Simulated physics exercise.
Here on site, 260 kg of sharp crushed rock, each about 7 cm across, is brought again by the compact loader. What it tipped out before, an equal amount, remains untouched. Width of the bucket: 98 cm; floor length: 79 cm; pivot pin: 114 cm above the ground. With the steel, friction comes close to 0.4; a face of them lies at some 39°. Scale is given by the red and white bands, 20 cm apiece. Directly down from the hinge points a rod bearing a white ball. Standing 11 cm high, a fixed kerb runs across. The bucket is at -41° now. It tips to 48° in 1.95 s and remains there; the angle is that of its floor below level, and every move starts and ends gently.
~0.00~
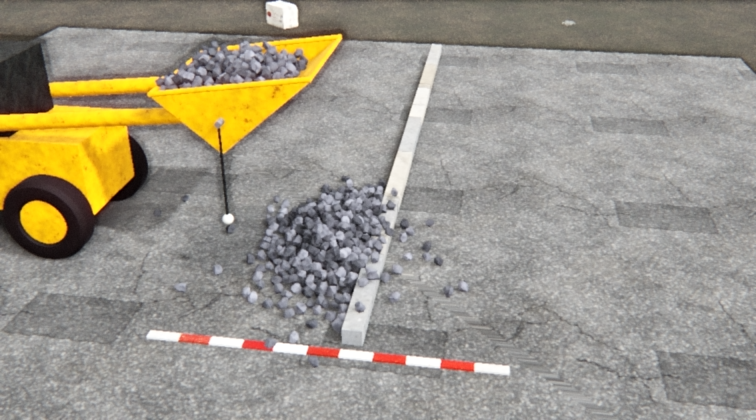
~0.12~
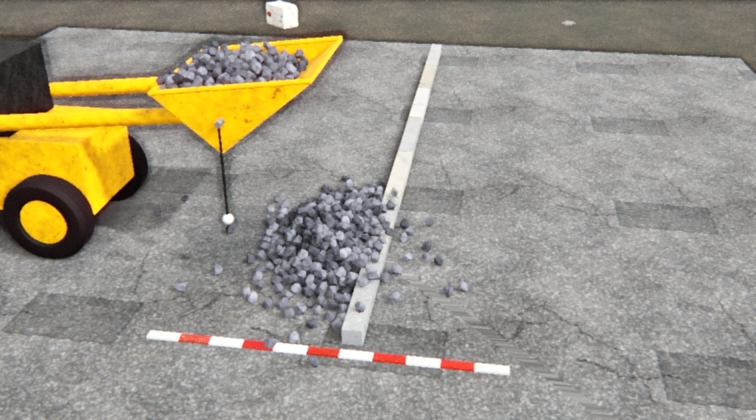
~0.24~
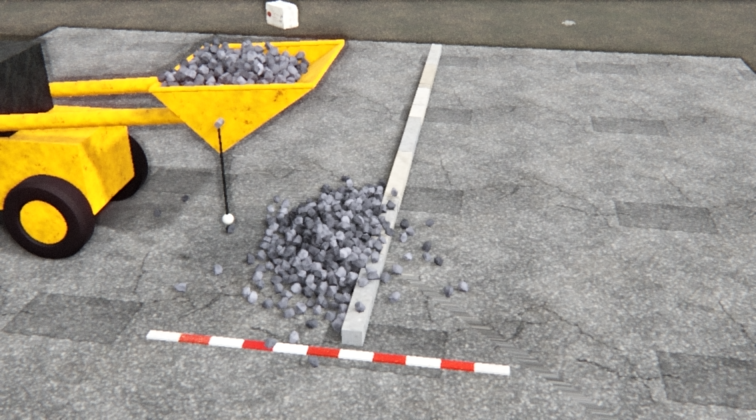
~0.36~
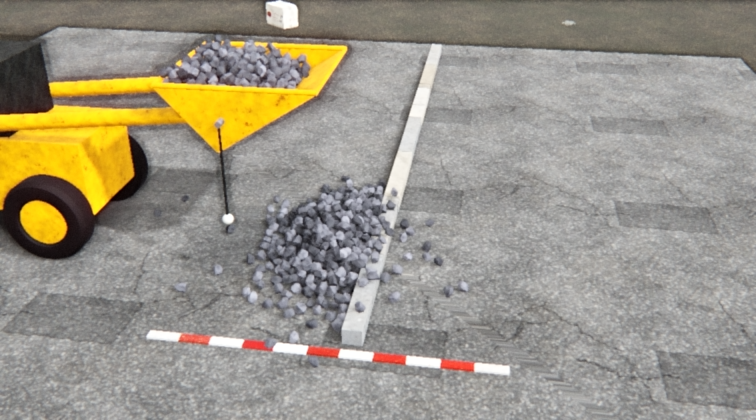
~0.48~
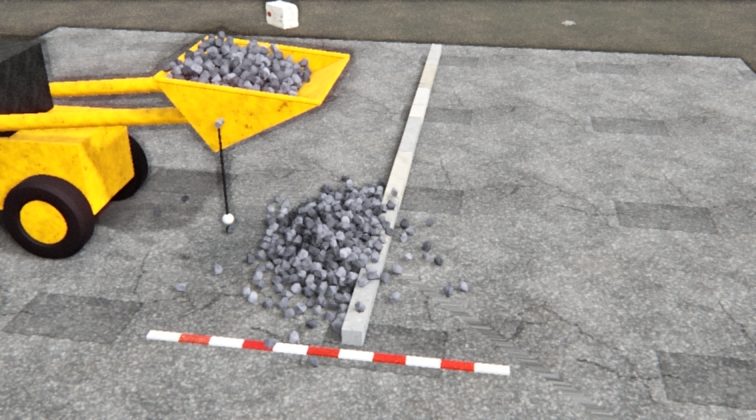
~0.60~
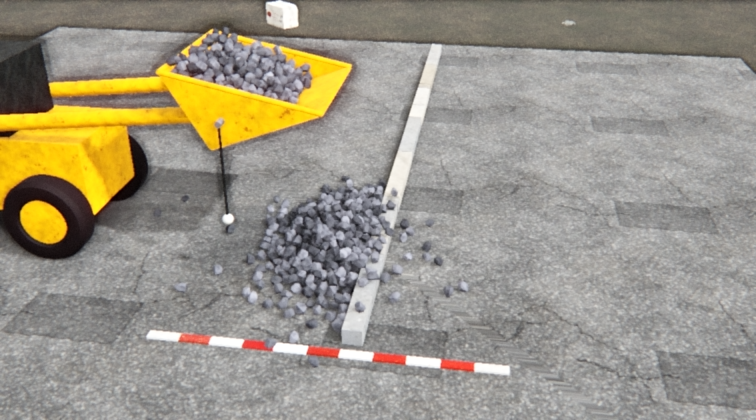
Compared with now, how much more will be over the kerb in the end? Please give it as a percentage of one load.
Close to 14 parts in a hundred.
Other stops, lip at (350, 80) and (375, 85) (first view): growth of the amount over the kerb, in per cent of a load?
I'd say close to 55 per cent for one and close to 85 per cent for the other, in that order.
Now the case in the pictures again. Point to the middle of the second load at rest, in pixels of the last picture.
Roughly at pixel (333, 229).
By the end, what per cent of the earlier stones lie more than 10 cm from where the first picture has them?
Estimate: 5 %, roughly.
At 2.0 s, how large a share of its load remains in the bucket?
Roughly 10 per cent is still inside.
After 1.5 s the floor is at 34°; in per cent of one load, 97 in the bucket, 102 on this side of the kerb, 3 over the kerb; the foremost stones are at (431, 256).
After 2.0 s the floor is at 48°; in per cent of one load, 11 in the bucket, 184 on this side of the kerb, 6 over the kerb; the foremost stones are at (435, 262).
After 2.4 s the floor is at 48°; in per cent of one load, 0 in the bucket, 187 on this side of the kerb, 14 over the kerb; the foremost stones are at (479, 265).
After 4.9 s the floor is at 48°; in per cent of one load, 0 in the bucket, 184 on this side of the kerb, 17 over the kerb; the foremost stones are at (497, 259). Net gain over the kerb, 14.
